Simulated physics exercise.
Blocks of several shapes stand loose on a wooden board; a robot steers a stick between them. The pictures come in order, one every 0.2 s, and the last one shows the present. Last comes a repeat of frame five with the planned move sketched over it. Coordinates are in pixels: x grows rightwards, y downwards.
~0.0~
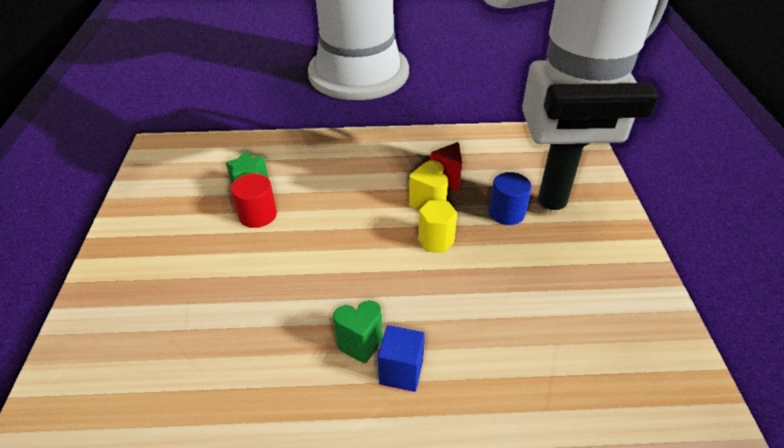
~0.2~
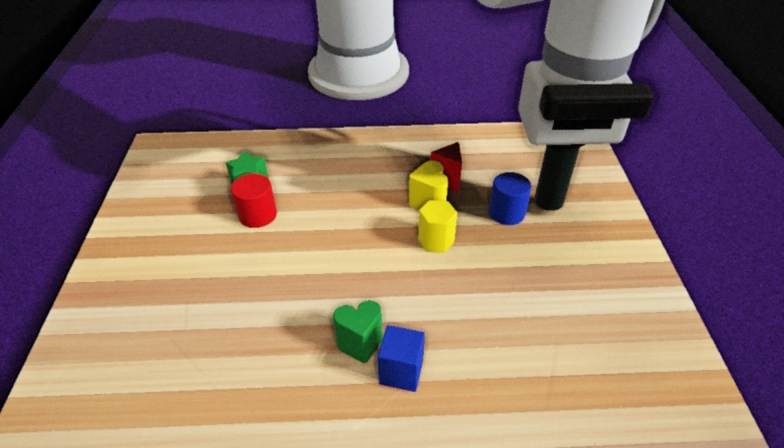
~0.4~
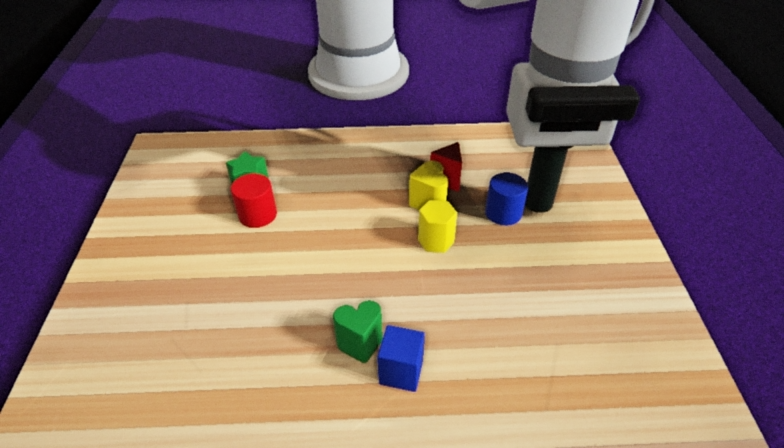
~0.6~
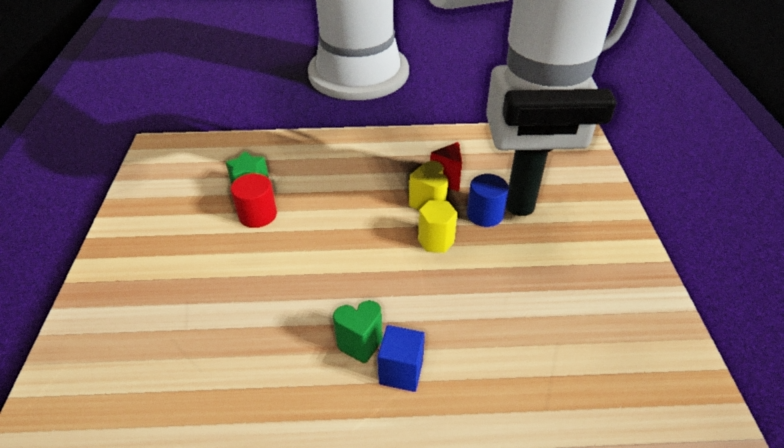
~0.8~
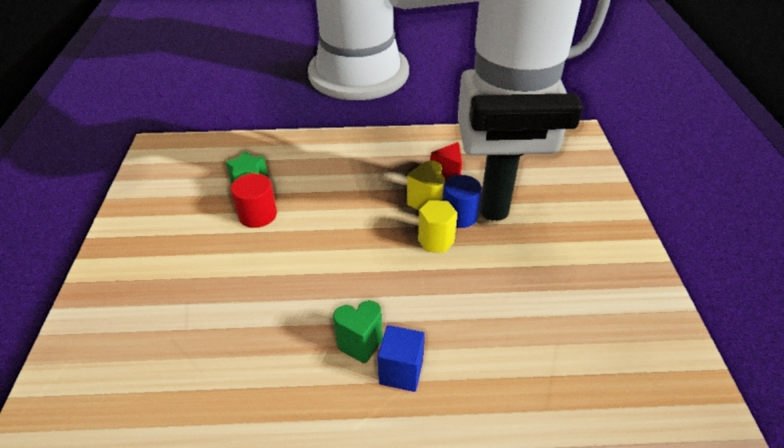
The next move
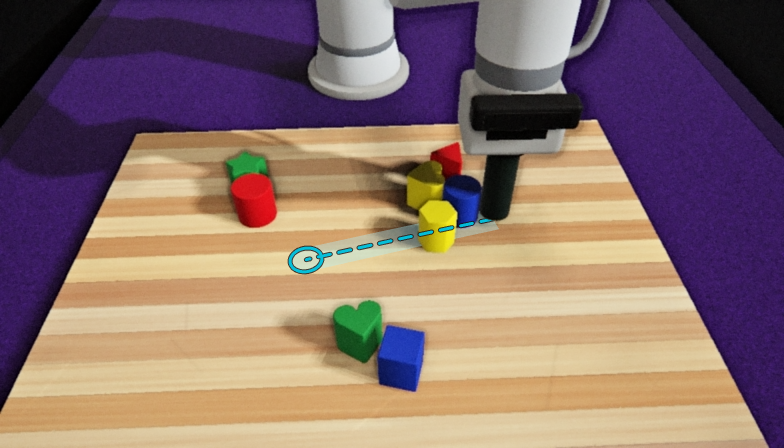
Blue cylinder sliding left across a wooden board, pushed by a robot's black stick up to the yellow and red blocks.
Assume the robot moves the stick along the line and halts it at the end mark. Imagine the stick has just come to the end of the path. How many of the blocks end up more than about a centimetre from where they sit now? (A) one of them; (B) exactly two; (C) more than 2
Correct choice: C.
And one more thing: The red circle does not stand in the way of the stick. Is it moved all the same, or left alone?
The block stays on its spot.
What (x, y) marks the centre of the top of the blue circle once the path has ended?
Around pixel (384, 188).
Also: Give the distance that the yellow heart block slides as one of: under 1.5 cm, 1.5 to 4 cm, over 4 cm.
Offset: 1.5 to 4 cm.
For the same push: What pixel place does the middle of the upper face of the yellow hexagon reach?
I'd say the yellow hexagon ends with its top centre at (408, 233).
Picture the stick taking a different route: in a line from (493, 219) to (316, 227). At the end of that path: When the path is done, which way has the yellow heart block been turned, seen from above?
It ends up turned clockwise.
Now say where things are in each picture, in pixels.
In the first picture, stick tip (552, 201); block tops, red circle (251, 185); yellow heart block (431, 174); yellow hexagon (438, 211); red three-sided block (450, 151); blue circle (513, 183).
In the second picture, stick (549, 201); blocks unchanged.
In the third picture, stick (538, 203); blue circle (509, 183).
In the fourth picture, stick (520, 207); blue circle (490, 185).
In the fifth picture, stick (494, 211); red circle (251, 185); yellow heart block (429, 173); yellow hexagon (438, 211); red three-sided block (450, 151); blue circle (463, 186).
Path on the board, from (493, 219) to (306, 260).
What follows on the original path. One third of the way, stick (433, 224); yellow heart block (406, 166), turned 85° clockwise; yellow hexagon (421, 223), turned 40° anticlockwise; blue circle (404, 189).
Two thirds of the way, stick (370, 237); yellow heart block (405, 166), turned 90° clockwise; yellow hexagon (408, 233), turned 80° anticlockwise; blue circle (384, 188).
At the end, stick (305, 252); red circle in place; yellow heart block (405, 166), turned 90° clockwise; yellow hexagon (408, 233), turned 80° anticlockwise; red three-sided block in place; blue circle (384, 188).
